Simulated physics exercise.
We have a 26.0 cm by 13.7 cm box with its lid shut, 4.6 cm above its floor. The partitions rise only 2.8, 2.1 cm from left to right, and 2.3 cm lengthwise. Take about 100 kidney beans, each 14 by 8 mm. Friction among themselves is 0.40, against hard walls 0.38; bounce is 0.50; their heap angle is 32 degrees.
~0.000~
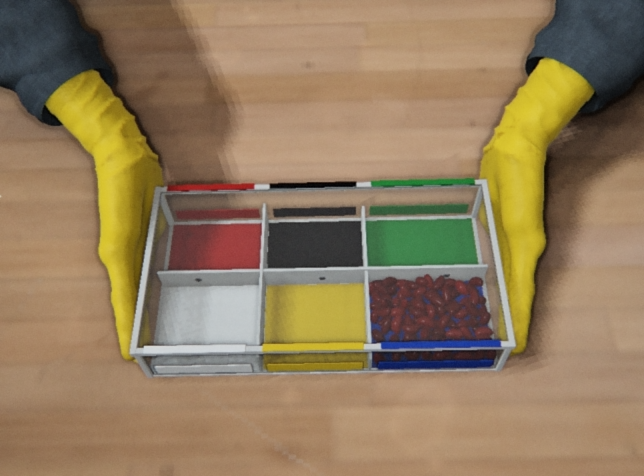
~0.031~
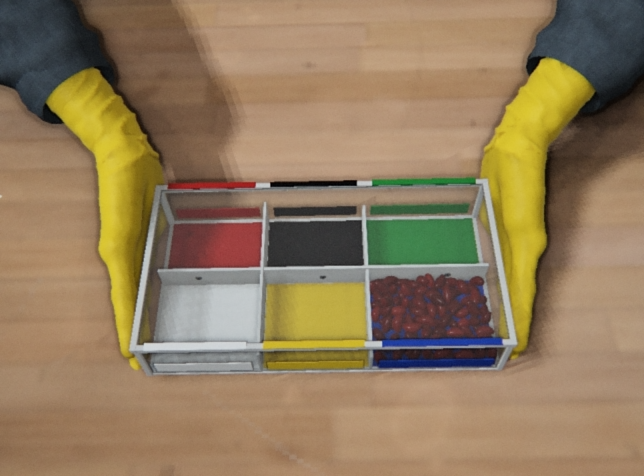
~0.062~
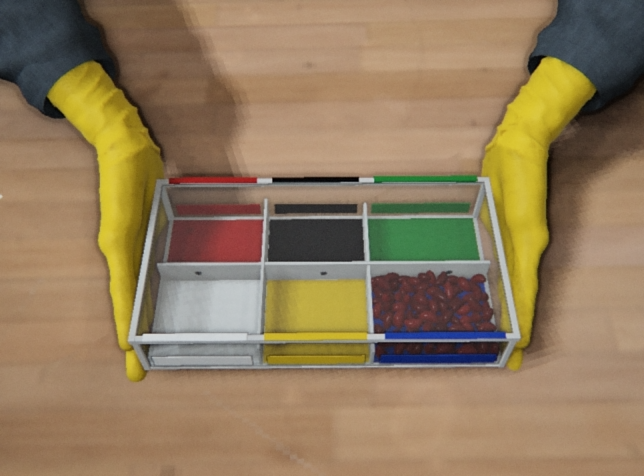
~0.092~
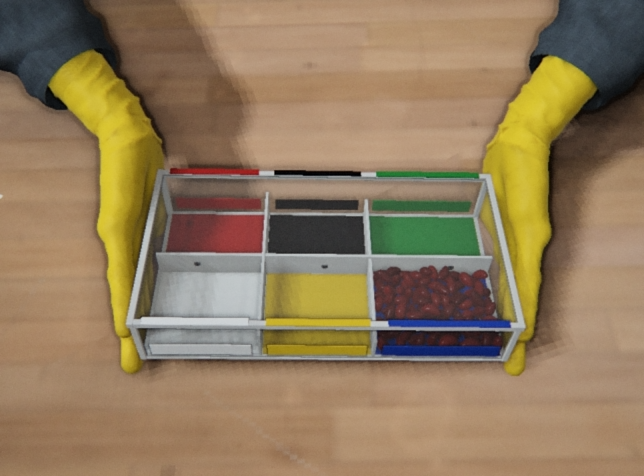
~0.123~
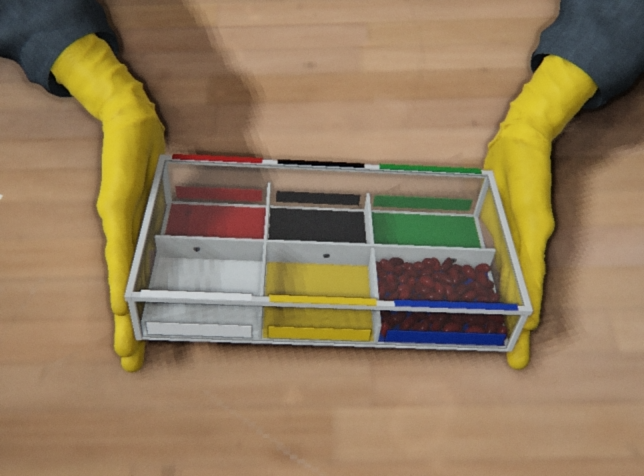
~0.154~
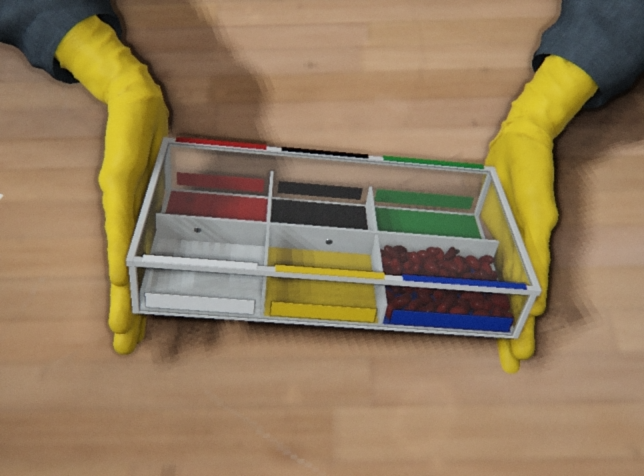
Yellow-gloved hands tilt a clear divided box of dark red beans, raising its front edge.
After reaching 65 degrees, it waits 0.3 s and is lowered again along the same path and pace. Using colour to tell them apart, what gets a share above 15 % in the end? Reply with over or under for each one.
Red: Under, blue: Over, green: Over, yellow: Under, white: Under, black: Under.
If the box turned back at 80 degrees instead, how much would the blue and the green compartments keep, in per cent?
Then: Blue 40, green 60.
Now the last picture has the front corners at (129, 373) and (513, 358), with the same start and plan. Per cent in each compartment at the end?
Red 0, blue 90, green 0, yellow 10, white 0, black 0.
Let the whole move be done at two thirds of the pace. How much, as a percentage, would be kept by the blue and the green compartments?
I'd expect blue at 70 percent and green at 30 percent.
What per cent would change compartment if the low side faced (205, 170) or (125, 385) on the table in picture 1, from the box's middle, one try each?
Estimate: Some 75 % and some 70 % respectively.
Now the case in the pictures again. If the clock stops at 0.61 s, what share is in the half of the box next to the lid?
I'd put it at some 20 percent.
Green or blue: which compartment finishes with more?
The blue one.
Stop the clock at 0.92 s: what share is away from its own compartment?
Around 35 percent.
After 0.61 s, tilt 65 degrees; blue 75 %, green 25 %.
After 0.92 s, tilt 39 degrees; blue 65 %, green 35 %.
After 1.32 s, tilt 0 degrees; blue 65 %, green 35 %.
At rest (1.9 s), red 0 %, blue 65 %, green 35 %, yellow 0 %, white 0 %, black 0 %.
